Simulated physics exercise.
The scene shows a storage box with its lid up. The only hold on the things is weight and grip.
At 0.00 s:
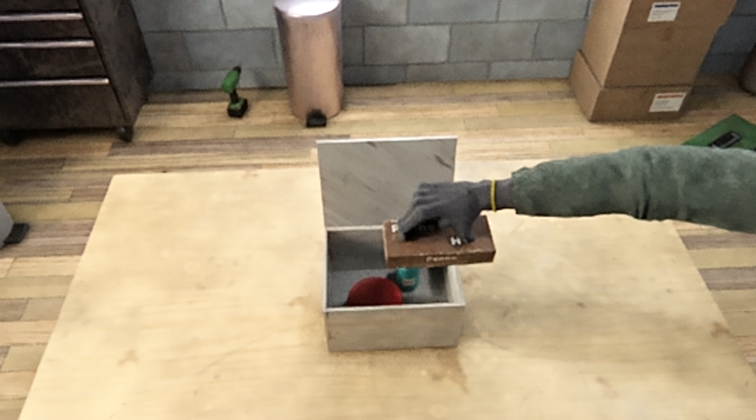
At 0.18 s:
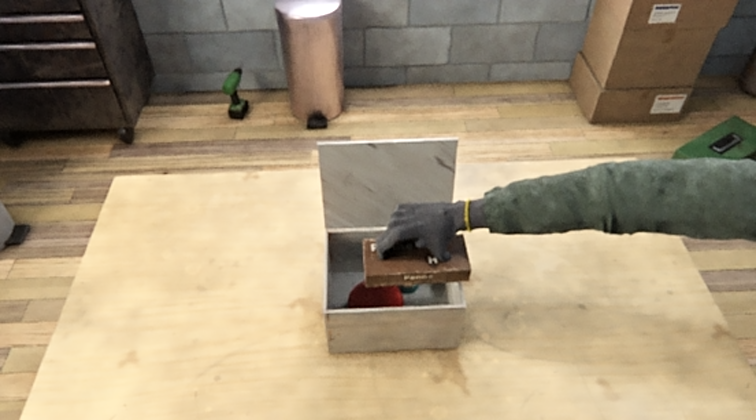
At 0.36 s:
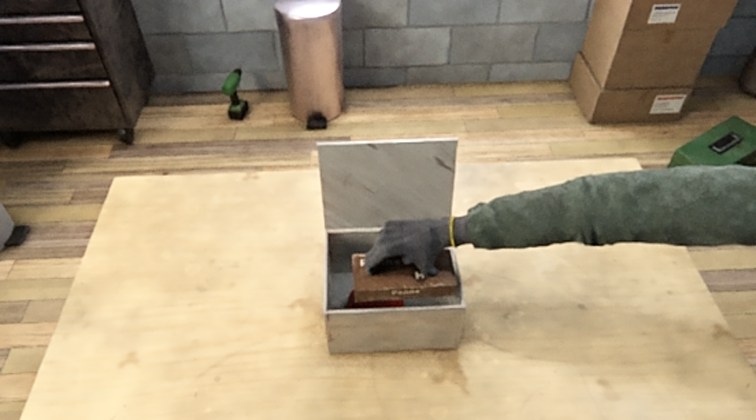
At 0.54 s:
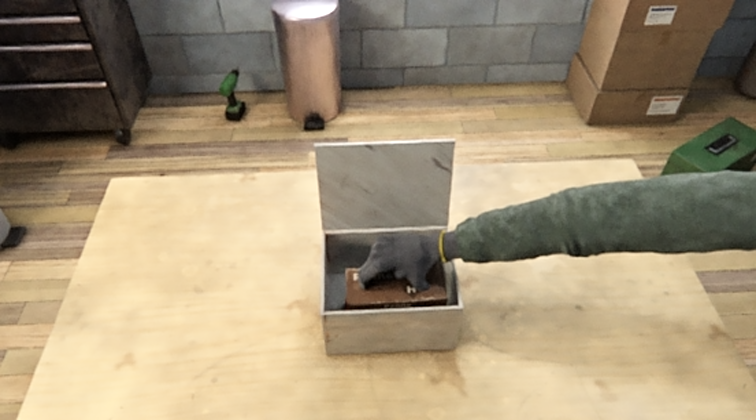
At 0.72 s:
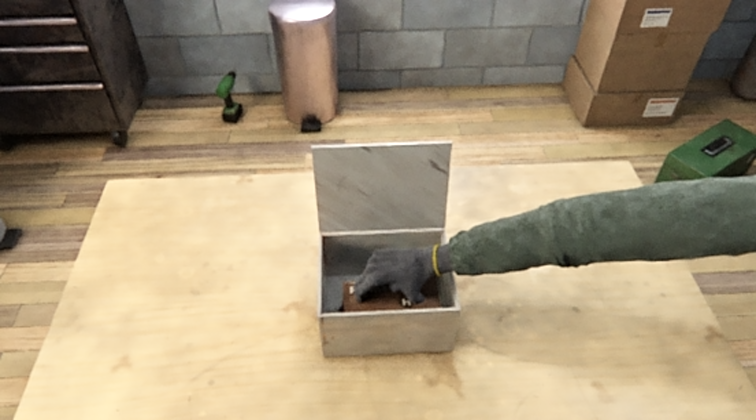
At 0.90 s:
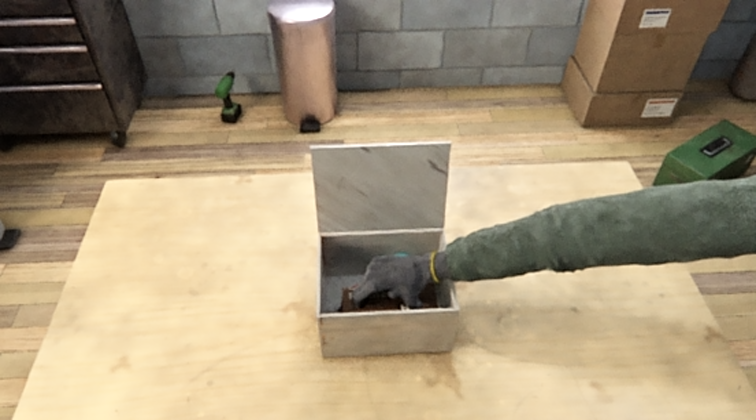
A brown packet, gripped from above by a dark-gloved hand in a green sleeve, moved left and down into an open storage box, past the raised lid and over a red object inside.
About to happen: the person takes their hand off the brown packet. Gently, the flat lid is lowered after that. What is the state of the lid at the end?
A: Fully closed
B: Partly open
Answer: A.
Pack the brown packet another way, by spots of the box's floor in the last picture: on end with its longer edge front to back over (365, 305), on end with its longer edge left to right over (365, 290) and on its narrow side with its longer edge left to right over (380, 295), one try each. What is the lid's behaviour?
Lid, try 1: Propped open; try 2: Propped open; try 3: Fully down.
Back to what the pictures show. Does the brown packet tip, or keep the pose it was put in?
It stays as it was set.
After 2.20 s, lid 79° above the rim.
After 2.60 s, lid 48° above the rim.
After 2.90 s, lid 17° above the rim.
At rest (3.5 s), lid shut; all 3 in place. Seen from the same camera at the end, brown packet near (390, 308).
